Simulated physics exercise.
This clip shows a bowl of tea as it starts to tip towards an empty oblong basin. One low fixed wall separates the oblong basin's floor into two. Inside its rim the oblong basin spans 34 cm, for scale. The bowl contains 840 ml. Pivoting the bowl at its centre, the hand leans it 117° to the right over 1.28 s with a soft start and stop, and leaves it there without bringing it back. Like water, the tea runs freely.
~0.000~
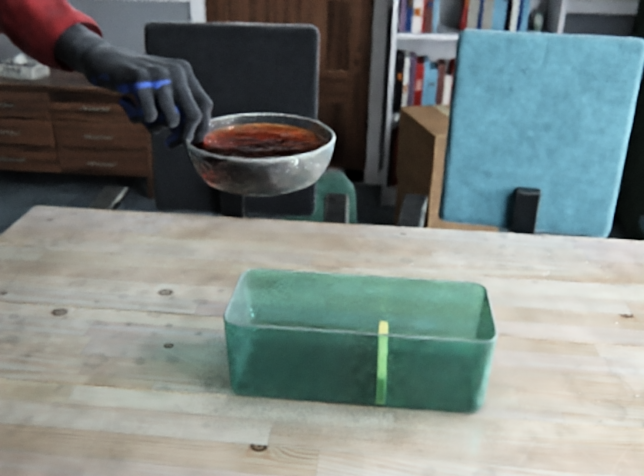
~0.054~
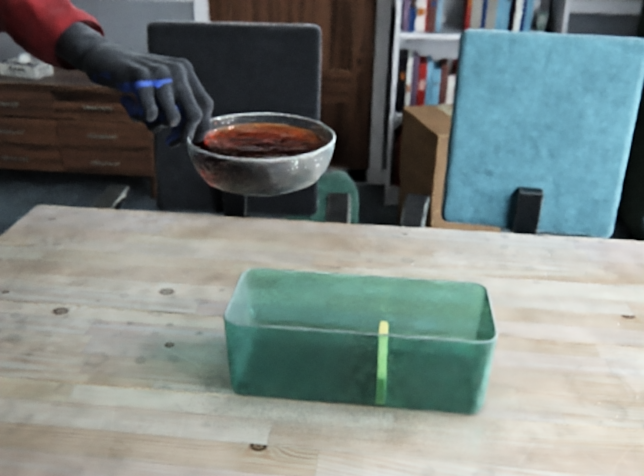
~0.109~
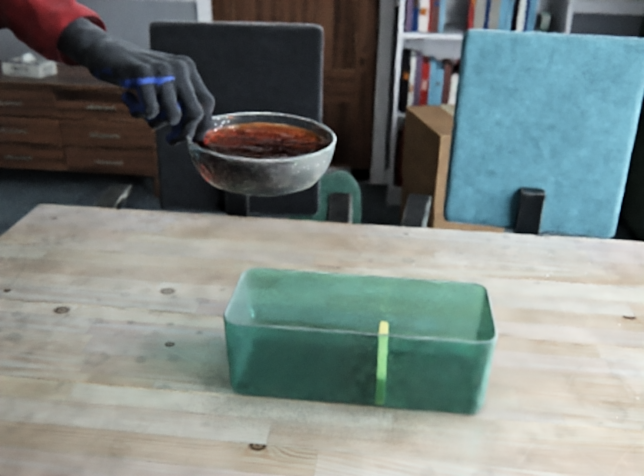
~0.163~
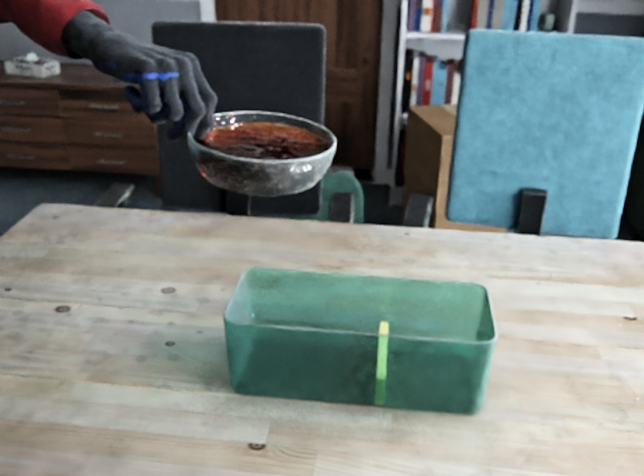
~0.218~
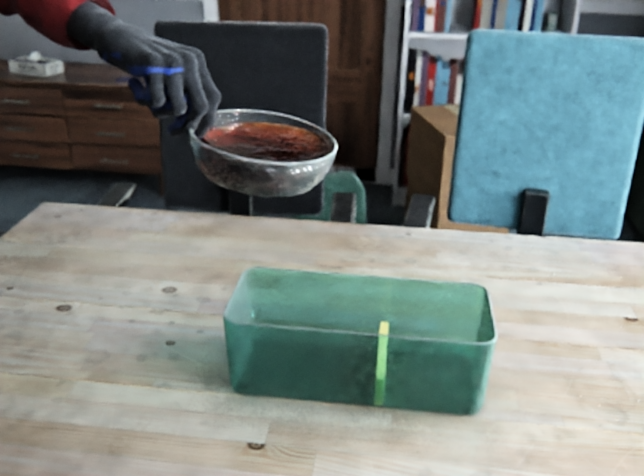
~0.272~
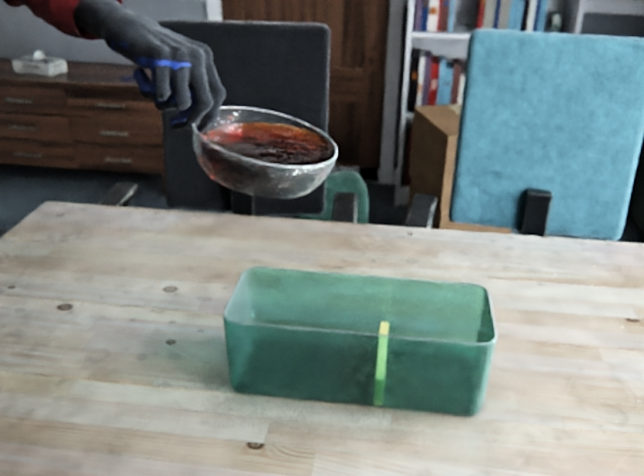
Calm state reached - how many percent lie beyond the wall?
51 percent, roughly.
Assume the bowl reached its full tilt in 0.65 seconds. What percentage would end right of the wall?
In that case, roughly 30 per cent.
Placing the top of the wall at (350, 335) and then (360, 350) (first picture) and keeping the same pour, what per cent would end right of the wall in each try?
Around 75 and 65 percent, in that order.
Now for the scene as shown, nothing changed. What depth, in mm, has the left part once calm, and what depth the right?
Once settled, the left stands around 14 mm and the right around 26 mm.
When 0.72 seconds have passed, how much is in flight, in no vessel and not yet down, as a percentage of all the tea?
It comes to about 48 percent.
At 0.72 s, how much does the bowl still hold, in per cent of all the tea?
Roughly 22 per cent.
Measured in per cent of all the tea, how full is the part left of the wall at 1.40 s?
The left part holds close to 46 per cent.
After 0.72 s the tilt is 70° and 22 per cent is still to pour, 6 is left of the wall and 24 right of it.
After 1.06 s the tilt is 108° and 0 per cent is still to pour, 44 is left of the wall and 50 right of it.
After 1.40 s the tilt is 117° and 0 per cent is still to pour, 45 is left of the wall and 51 right of it.
After 1.78 s the tilt is 117° and 0 per cent is still to pour, 45 is left of the wall and 51 right of it.
In the end 45 per cent lies left of the wall, 51 right of it and 4 outside.
